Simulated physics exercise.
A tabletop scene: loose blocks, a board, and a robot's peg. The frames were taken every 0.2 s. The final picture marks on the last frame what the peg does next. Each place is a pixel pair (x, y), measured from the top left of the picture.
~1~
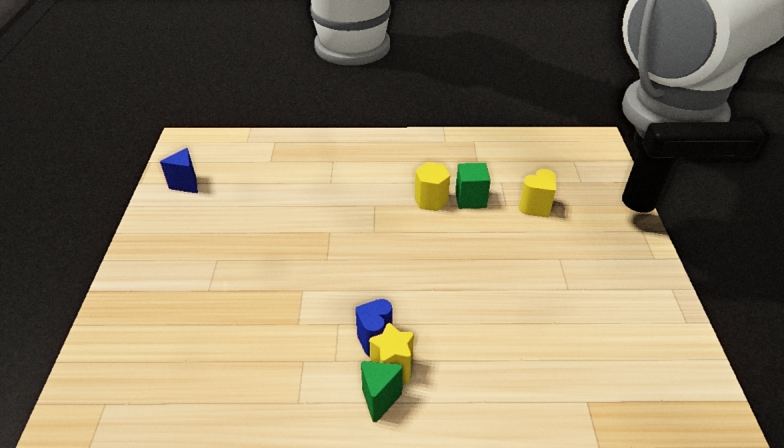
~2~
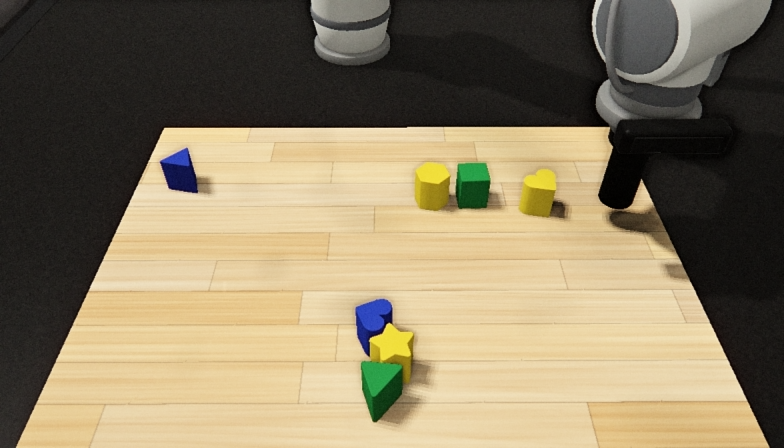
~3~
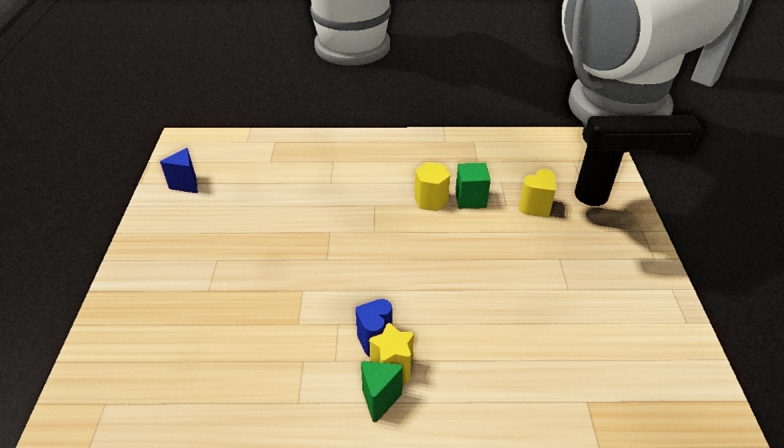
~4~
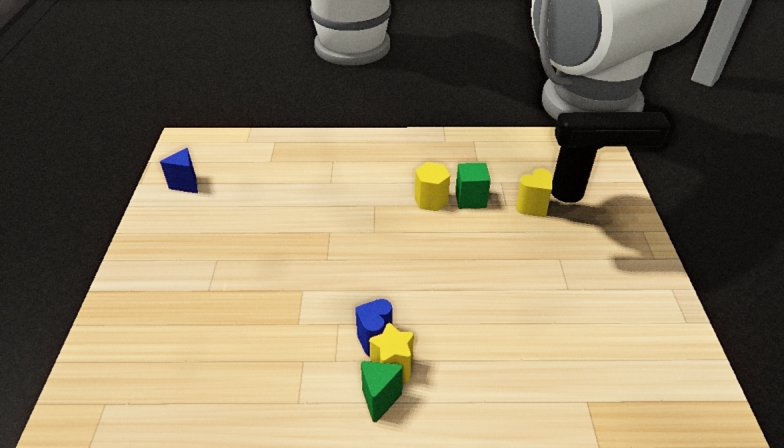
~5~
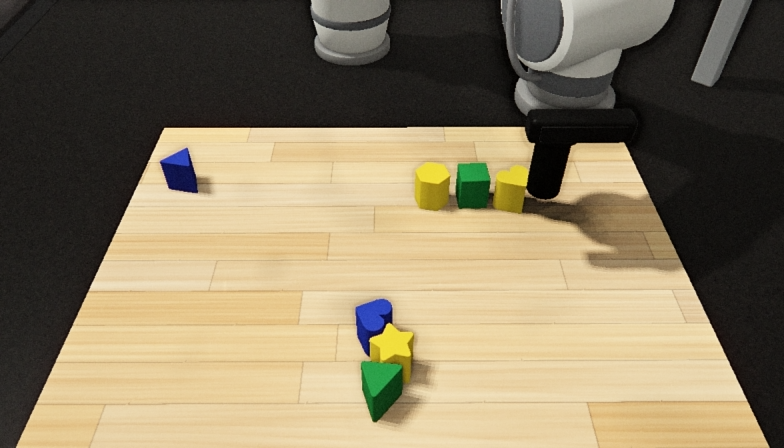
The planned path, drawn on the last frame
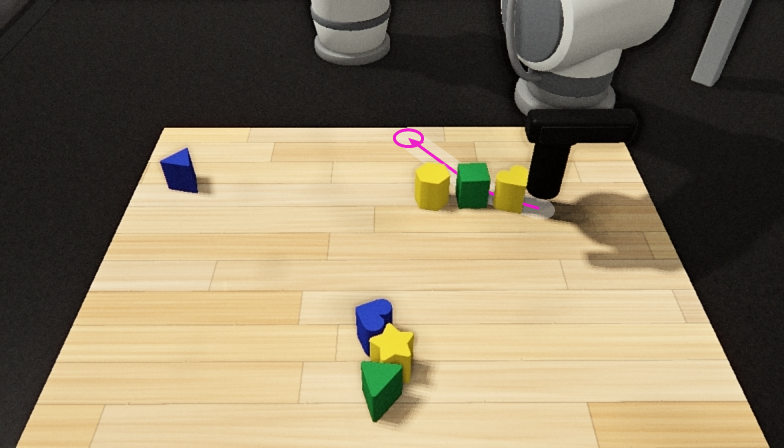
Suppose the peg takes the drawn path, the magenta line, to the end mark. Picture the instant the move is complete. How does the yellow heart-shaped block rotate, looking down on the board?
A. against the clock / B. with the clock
Option A.
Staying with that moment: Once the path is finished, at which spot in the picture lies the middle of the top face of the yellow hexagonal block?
At roughly (401, 172).
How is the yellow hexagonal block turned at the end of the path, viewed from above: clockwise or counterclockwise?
Twists clockwise.
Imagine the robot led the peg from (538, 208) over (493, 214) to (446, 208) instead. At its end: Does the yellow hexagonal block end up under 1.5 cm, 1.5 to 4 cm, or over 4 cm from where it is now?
That one ends up more than 4 cm from where it is now.
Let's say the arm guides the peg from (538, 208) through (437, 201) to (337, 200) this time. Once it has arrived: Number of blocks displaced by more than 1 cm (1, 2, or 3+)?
Of all the blocks, three or more travel more than a centimetre.
The line goes from (538, 208) via (462, 177), ending at (408, 138).
On the path given first. One third of the way, peg at (486, 171); yellow hexagonal block at (402, 172), turned 25° clockwise; green square piece at (432, 173); yellow heart-shaped block at (461, 169), turned 50° anticlockwise.
Two thirds of the way, peg at (444, 144); yellow hexagonal block at (401, 172), turned 25° clockwise; green square piece at (431, 174); yellow heart-shaped block at (458, 169), turned 60° anticlockwise.
At the end, peg at (409, 120); yellow hexagonal block at (401, 172), turned 25° clockwise; green square piece at (431, 174); yellow heart-shaped block at (458, 169), turned 60° anticlockwise.
